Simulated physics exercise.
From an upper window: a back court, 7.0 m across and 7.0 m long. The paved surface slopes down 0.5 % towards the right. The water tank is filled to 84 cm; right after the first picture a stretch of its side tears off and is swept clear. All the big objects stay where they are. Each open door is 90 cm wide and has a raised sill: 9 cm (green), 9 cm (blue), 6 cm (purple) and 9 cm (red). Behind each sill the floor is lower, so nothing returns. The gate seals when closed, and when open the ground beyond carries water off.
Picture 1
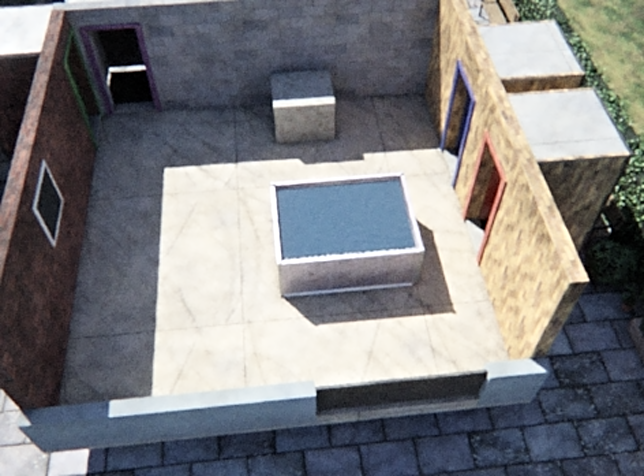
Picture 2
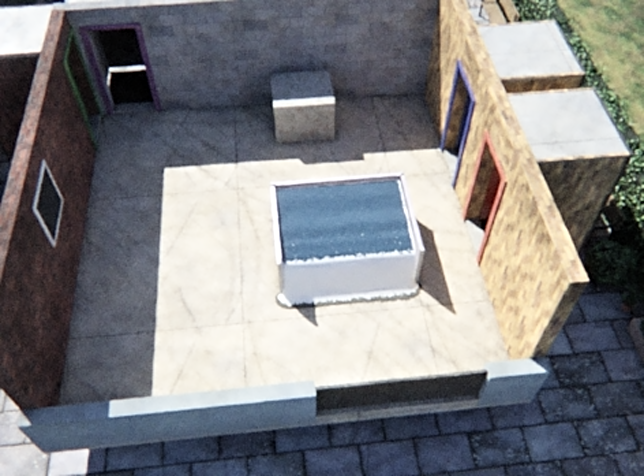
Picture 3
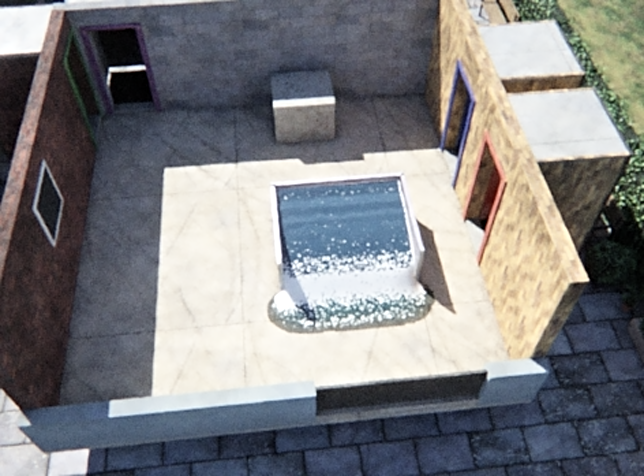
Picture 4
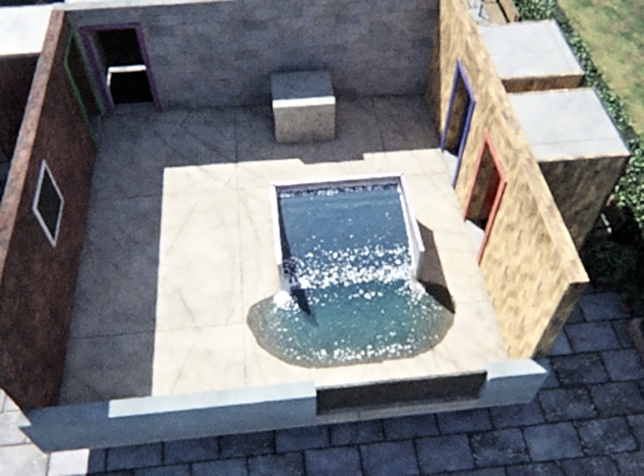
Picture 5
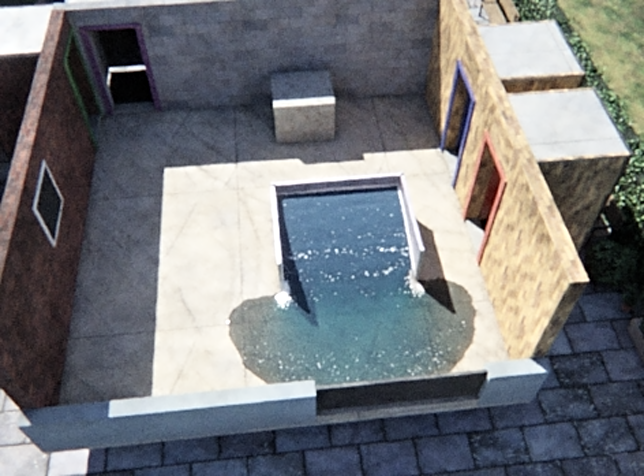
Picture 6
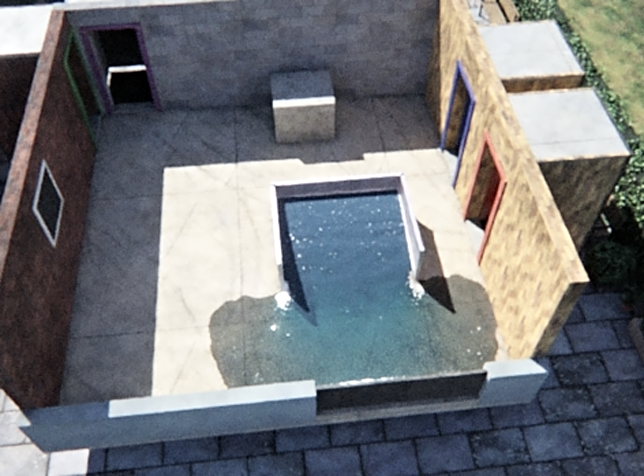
A walled back court with pale paving is seen from above, through a fixed view from an upper window. A white-sided tank of dark blue water stands near the middle, with a grey block behind it, blue- and red-framed doorways in the tan right wall, and a brown wall at left. The tank's near side gives way, and water pours out in white froth, spreading towards the low front wall as the tank's level drops.
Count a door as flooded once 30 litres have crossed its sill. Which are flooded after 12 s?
Door by door: At the green door it keeps below the limit; at the blue door it keeps below the limit; at the purple door it exceeds the limit; at the red door it keeps below the limit.
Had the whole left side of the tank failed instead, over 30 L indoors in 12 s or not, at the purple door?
Against that limit: Purple over.
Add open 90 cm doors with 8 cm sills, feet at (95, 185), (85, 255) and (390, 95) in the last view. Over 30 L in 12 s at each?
In that order: Under, not over, past it.
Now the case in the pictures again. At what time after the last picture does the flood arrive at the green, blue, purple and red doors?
Arrival: Green 3.4 s, blue 2.2 s, purple 3.8 s, red 1.6 s.
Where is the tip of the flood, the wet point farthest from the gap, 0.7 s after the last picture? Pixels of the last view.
Near (131, 420).
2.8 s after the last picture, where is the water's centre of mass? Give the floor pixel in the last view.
At about (314, 308).
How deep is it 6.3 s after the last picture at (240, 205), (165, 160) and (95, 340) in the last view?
Roughly 2, 3 and 8 cm, in turn.
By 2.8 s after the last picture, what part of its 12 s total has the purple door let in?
About 0 per cent.
Then, 0.7 s after the last picture water covers 20 % of the floor and is deepest (58 cm) near (507, 381); green door not reached, blue door not reached, purple door not reached, red door not reached.
Then, 1.5 s after the last picture water covers 30 % of the floor and is deepest (51 cm) near (507, 381); green door not reached, blue door not reached, purple door not reached, red door not reached.
Then, 2.8 s after the last picture water covers 55 % of the floor and is deepest (26 cm) near (69, 426); green door not reached, blue door 5 cm at the sill, 0 L in, purple door not reached, red door 11 cm at the sill, 0 L in.
Then, 6.3 s after the last picture water covers 90 % of the floor and is deepest (16 cm) near (338, 107); green door 6 cm at the sill, 1 L in, blue door 6 cm at the sill, 0 L in, purple door 12 cm at the sill, 48 L in, red door 6 cm at the sill, 5 L in.
Then, 11.3 s after the last picture water covers 100 % of the floor and is deepest (11 cm) near (455, 214); green door 8 cm at the sill, 3 L in, blue door 9 cm at the sill, 3 L in, purple door 8 cm at the sill, 88 L in, red door 11 cm at the sill, 6 L in.
